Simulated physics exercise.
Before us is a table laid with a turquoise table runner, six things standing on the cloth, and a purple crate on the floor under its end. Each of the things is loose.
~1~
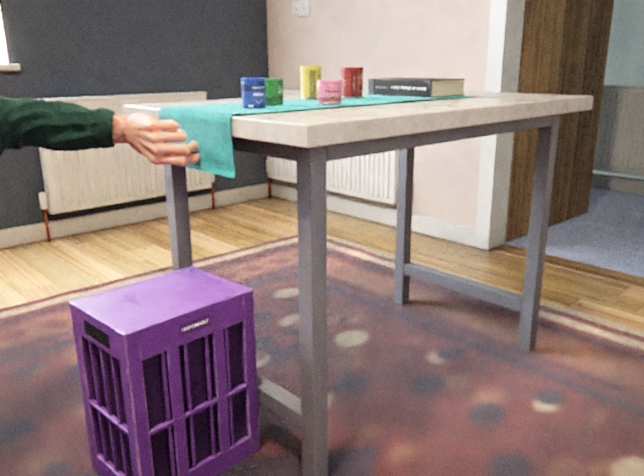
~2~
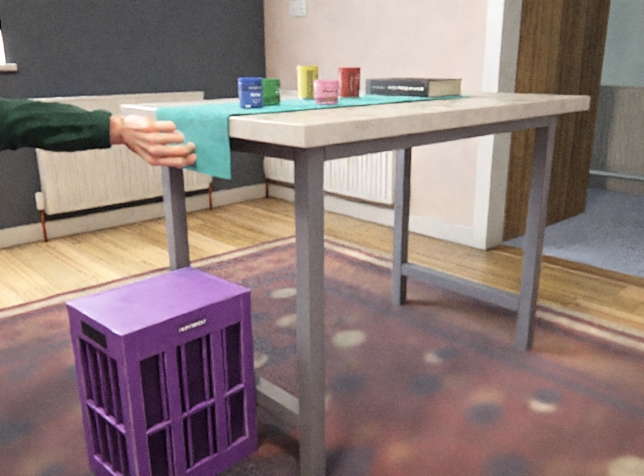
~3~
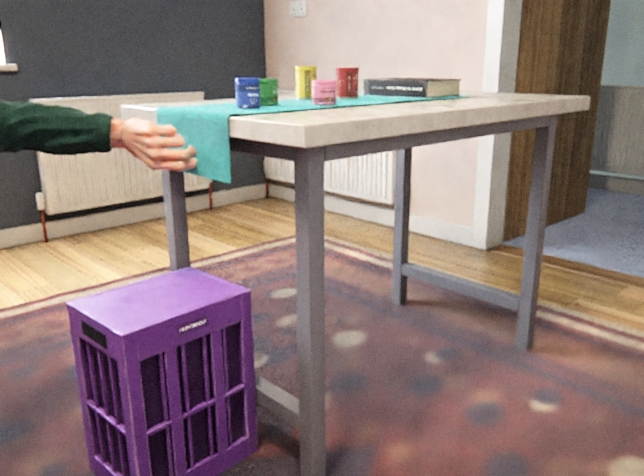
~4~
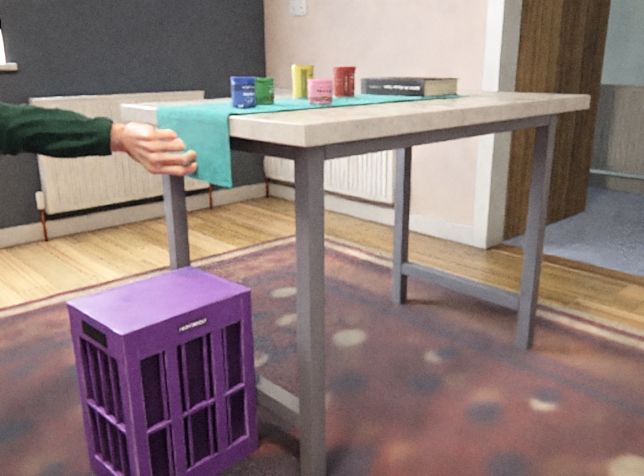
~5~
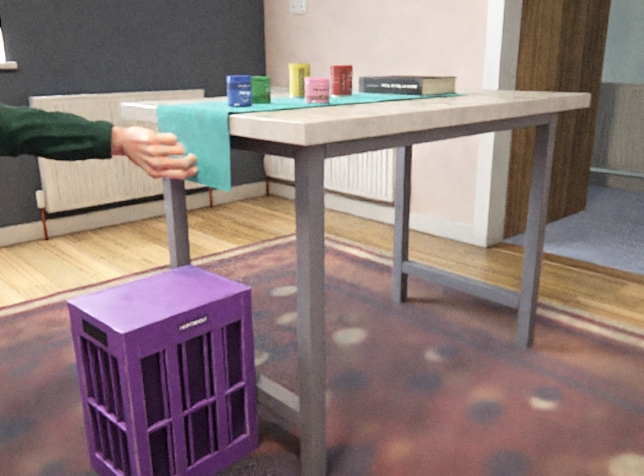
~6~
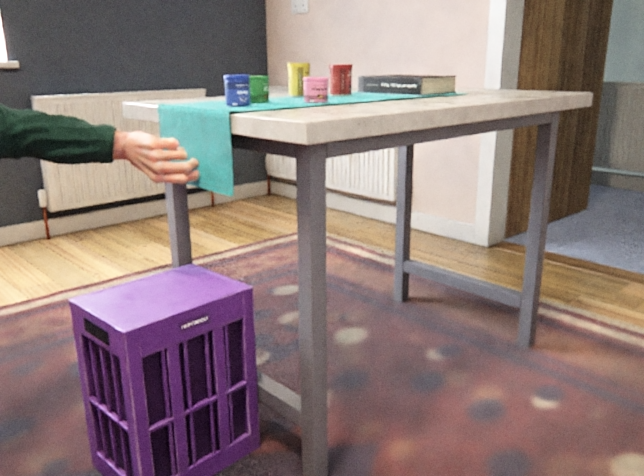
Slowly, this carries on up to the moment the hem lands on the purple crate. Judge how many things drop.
The count of things that fall is two.
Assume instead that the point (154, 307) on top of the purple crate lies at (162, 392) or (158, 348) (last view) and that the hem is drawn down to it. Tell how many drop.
First height: 4; second height: 3.
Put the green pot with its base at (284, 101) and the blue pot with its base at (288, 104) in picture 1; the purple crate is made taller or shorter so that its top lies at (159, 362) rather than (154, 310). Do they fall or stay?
As for the green pot, it leaves the top; as for the blue pot, it leaves the top.
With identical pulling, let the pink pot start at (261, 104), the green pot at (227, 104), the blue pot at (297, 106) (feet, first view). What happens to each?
Here's what happens: The pink pot leaves its perch, the green pot leaves its perch, the blue pot leaves its perch.
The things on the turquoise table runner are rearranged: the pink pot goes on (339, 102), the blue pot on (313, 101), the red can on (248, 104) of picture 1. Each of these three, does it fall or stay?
So, the pink pot makes it through, the blue pot makes it through, the red can ends up down.
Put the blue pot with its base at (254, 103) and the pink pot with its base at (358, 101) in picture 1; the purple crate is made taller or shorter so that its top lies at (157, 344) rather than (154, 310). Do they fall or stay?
Blue pot is gone, pink pot stays.
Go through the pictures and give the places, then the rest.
In the first frame, hem (234, 178); blue pot (253, 78); green pot (272, 79); pink pot (329, 80); yellow can (311, 66); red can (352, 67); top of the crate (154, 310).
In the second frame, hem (231, 179); blue pot (250, 78).
In the third frame, hem (231, 183); green pot (266, 79).
In the fourth frame, hem (232, 188); pink pot (320, 79); top of the crate (151, 309).
In the fifth frame, hem (230, 192); yellow can (300, 64).
In the sixth frame, hem (233, 196); blue pot (237, 75); green pot (257, 76); pink pot (316, 77); yellow can (299, 63); red can (341, 64).
Soon after, hem near (196, 204); all still up.
After that, hem near (198, 237); blue pot gone.
And then, hem on the crate; blue pot and green pot gone.
In the end, hem on the crate; blue pot and green pot gone. The count of fallen things is two.
